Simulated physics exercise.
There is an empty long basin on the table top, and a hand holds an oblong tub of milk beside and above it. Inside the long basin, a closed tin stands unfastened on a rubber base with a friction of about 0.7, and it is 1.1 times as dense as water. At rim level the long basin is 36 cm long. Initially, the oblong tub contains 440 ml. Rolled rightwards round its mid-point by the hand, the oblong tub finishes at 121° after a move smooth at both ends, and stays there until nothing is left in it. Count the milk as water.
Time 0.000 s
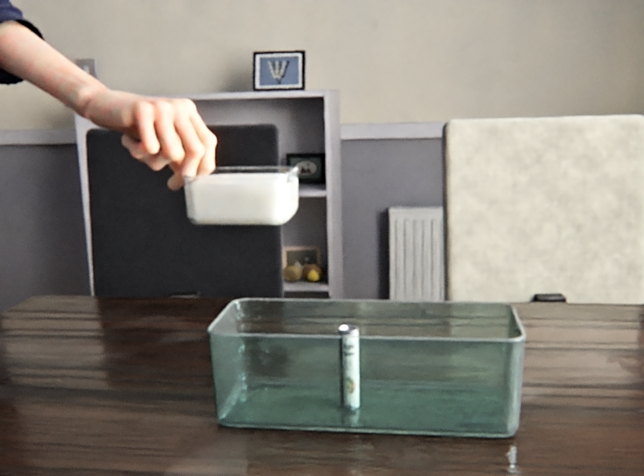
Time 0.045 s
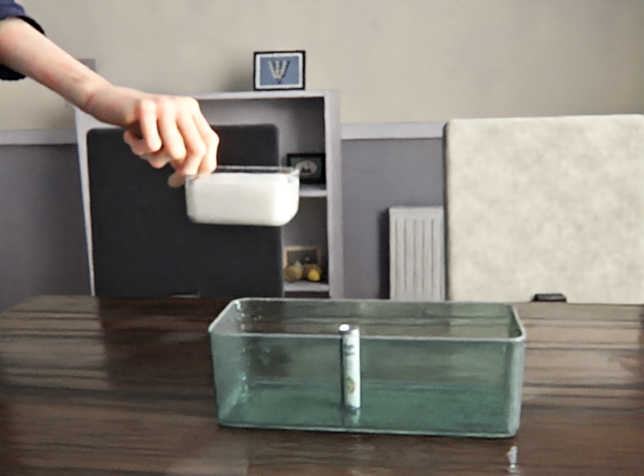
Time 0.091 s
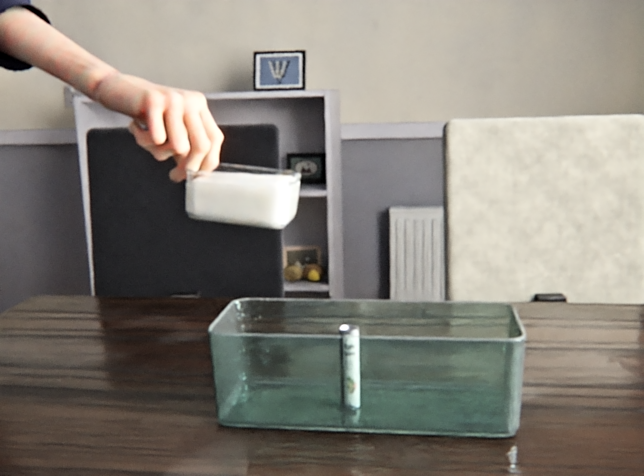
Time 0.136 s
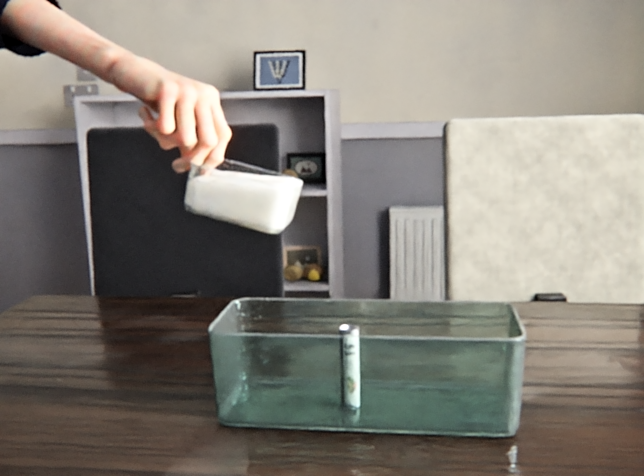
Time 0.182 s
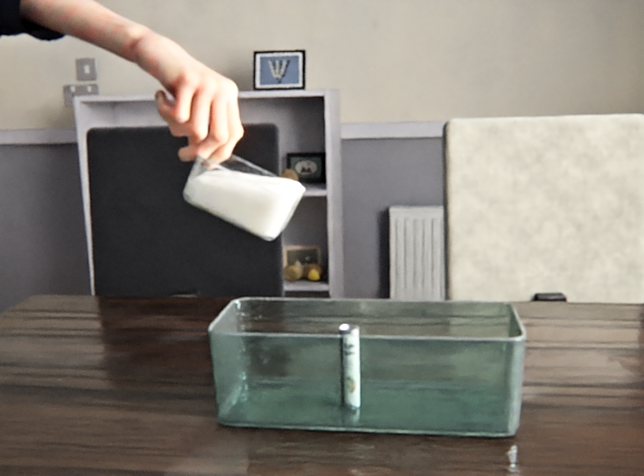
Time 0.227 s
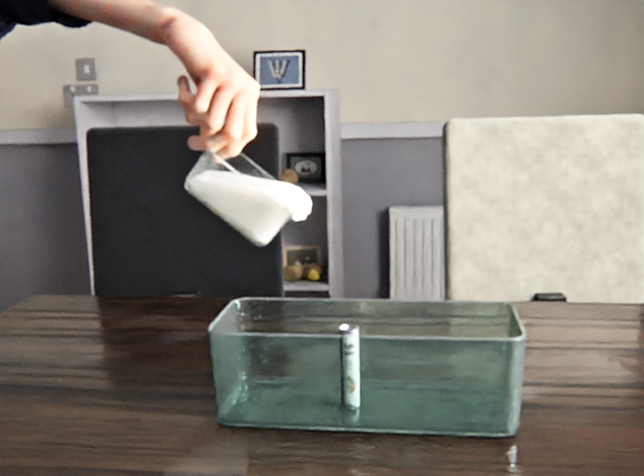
The clip opens with a hand holding a clear oblong tub of milk level above a long greenish glass basin, where a small cylinder stands upright. The hand rolls the tub steadily rightwards, the wrist lifting as its right side dips, and finally the white milk bulges out over the right-hand lip.
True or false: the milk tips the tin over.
True.
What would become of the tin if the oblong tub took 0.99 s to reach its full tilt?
Outcome - the tin remains standing.
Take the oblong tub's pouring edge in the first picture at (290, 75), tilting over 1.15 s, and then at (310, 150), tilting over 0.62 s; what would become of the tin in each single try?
In the first try it remains standing; in the second it remains standing.
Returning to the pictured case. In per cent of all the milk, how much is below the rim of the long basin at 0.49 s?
58 %, roughly.
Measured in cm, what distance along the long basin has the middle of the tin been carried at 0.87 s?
Estimate: Around 2 cm.
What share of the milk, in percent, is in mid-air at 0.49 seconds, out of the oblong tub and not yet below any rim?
About 36 per cent.
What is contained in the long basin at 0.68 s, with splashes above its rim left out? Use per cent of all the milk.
I'd put it at roughly 98 per cent.
By 0.49 s the tilt is 112° and 5 per cent is still to pour; the tin stands where it began.
By 0.68 s the tilt is 121° and 0 per cent is still to pour; the tin leans 6°.
By 0.87 s the tilt is 121° and 0 per cent is still to pour; the tin leans 13°.
By 1.09 s the tilt is 121° and 0 per cent is still to pour; the tin leans 49°.
At rest the tin lies on its side.
